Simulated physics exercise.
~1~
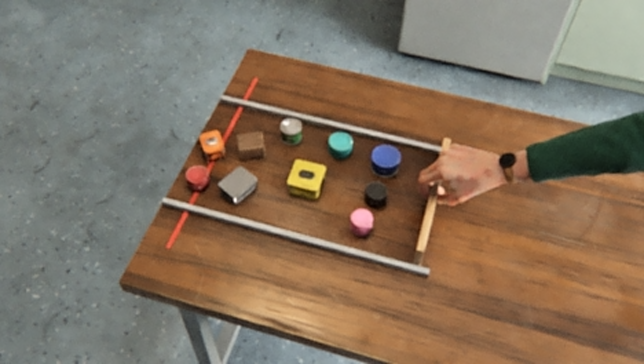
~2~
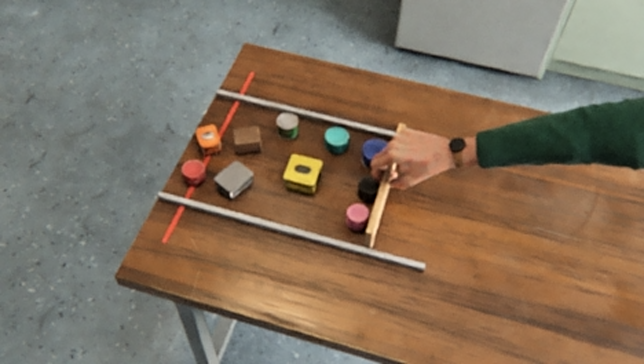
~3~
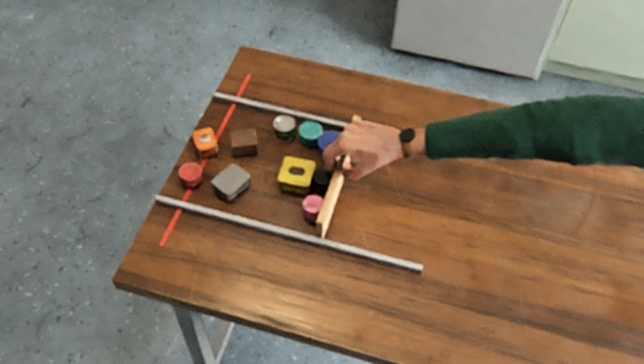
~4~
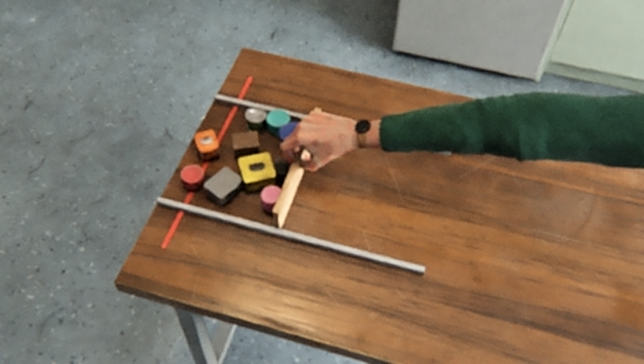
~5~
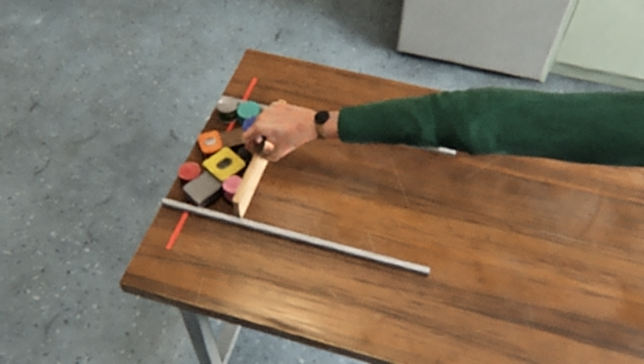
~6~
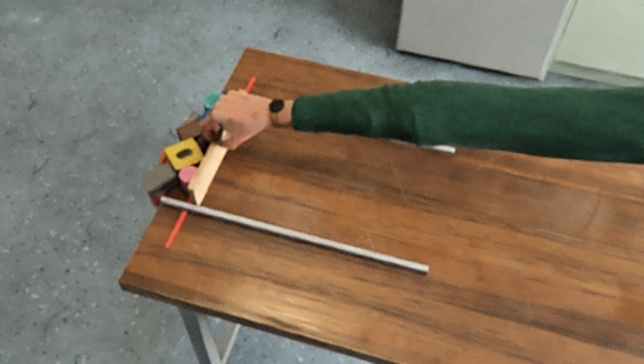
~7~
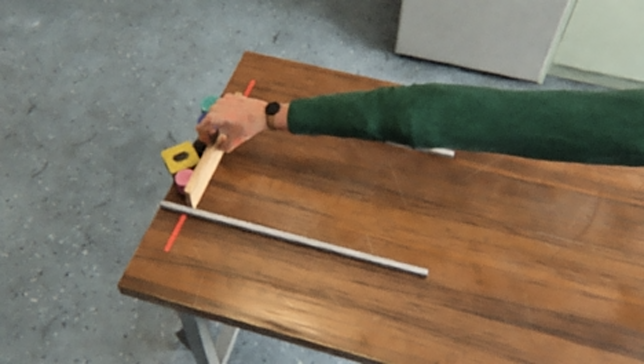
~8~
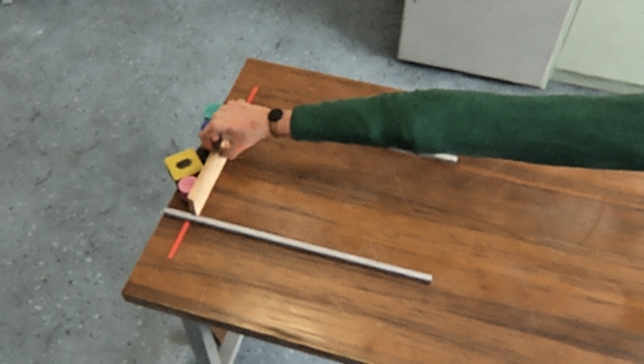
On a wooden table, a hand slid an upright board left between two rails, sweeping small blocks, lids and pots together toward the edge, then stopped at the red tape after several had dropped off, leaving a yellow block jutting over the edge.
